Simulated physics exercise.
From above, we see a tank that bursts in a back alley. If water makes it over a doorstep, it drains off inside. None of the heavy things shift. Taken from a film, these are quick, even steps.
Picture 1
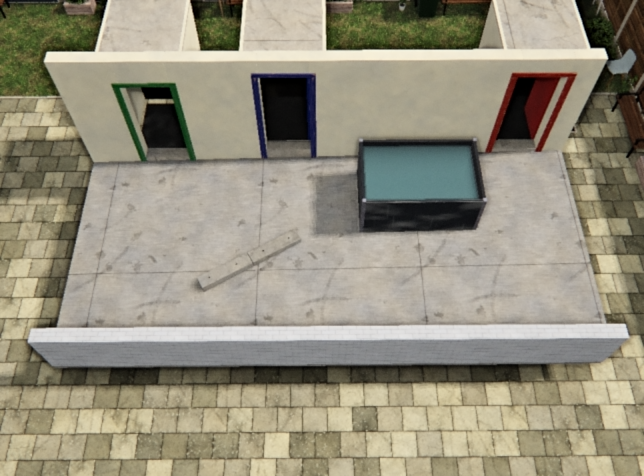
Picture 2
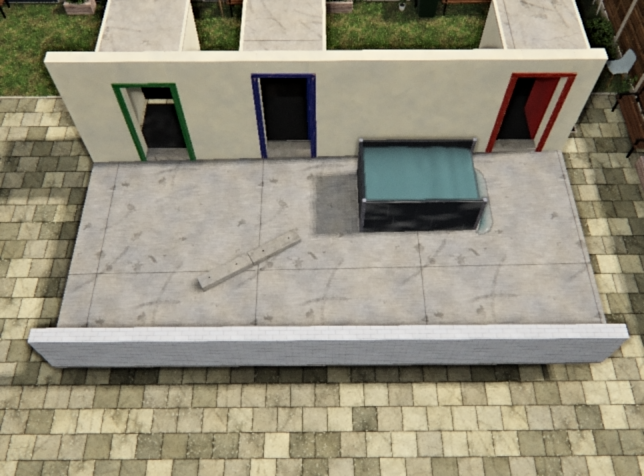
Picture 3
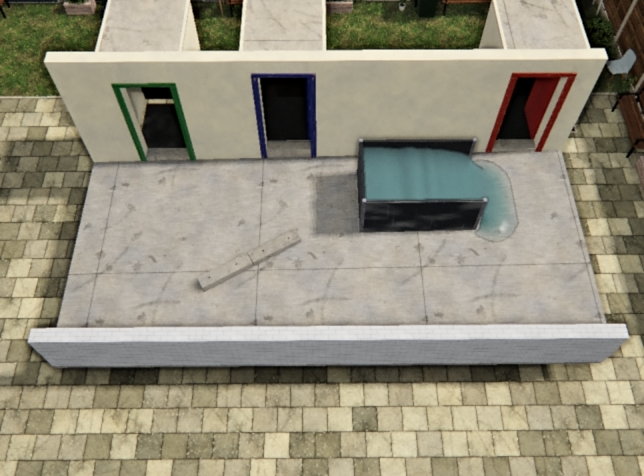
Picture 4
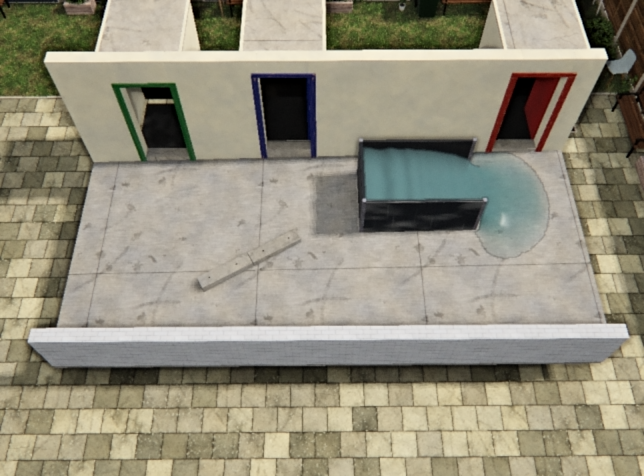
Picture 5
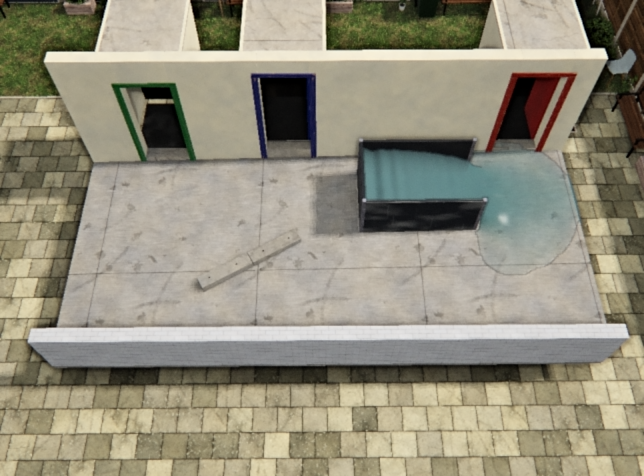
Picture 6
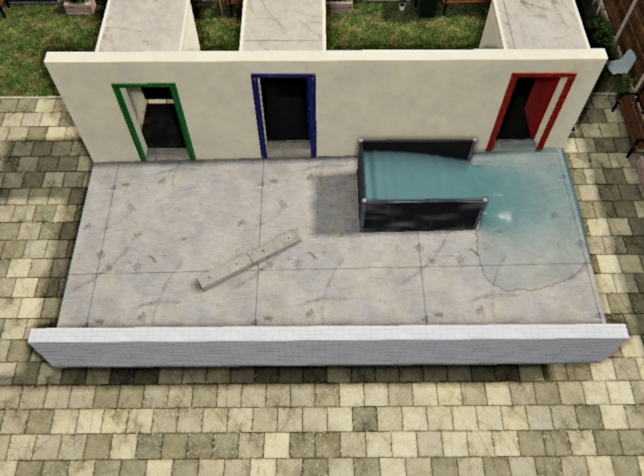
A paved back alley with a walled concrete slab is seen from above by a still camera. Green, blue and red door surrounds line the cream back wall, a dark tank of teal water stands right of centre, and a pale beam lies to its left. Water bursts from the tank's right side, spreads in a rounded sheet past the red doorway, then stretches toward the front wall.
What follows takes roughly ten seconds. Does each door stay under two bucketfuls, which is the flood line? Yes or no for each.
Blue door - yes, stays under; red door - no, it floods; green door - yes, stays under.
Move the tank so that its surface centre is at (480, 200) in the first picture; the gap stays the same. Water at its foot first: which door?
Answer: The red-painted one.
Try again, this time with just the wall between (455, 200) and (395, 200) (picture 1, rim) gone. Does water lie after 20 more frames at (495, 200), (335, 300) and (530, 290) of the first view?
Going through them one by one, I'd say high and dry, then waterlogged, then waterlogged.
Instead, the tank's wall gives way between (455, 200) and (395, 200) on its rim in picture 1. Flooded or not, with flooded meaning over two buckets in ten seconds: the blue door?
Result for the blue door: It lets in too little.
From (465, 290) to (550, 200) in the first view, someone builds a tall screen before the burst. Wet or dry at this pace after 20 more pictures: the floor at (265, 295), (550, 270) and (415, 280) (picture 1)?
Outcome per location, in sequence: Soaking, unsoaked, soaking.
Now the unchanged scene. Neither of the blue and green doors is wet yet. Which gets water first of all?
It would be the blue door.
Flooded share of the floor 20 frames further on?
The answer is around 20 per cent.
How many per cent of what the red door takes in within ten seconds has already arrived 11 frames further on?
Some 70 in a hundred.
A moment on, water covers 20 % of the floor; the blue door not reached, the red door over two buckets in, the green door not reached.
Next, water covers 20 % of the floor; the blue door not reached, the red door over two buckets in, the green door not reached.
Then, water covers 20 % of the floor; the blue door not reached, the red door over two buckets in, the green door not reached.
Later, water covers 20 % of the floor; the blue door not reached, the red door far over two buckets in, the green door not reached.
In the end, water covers 20 % of the floor; the blue door wet at the sill, nothing in, the red door far over two buckets in, the green door not reached.
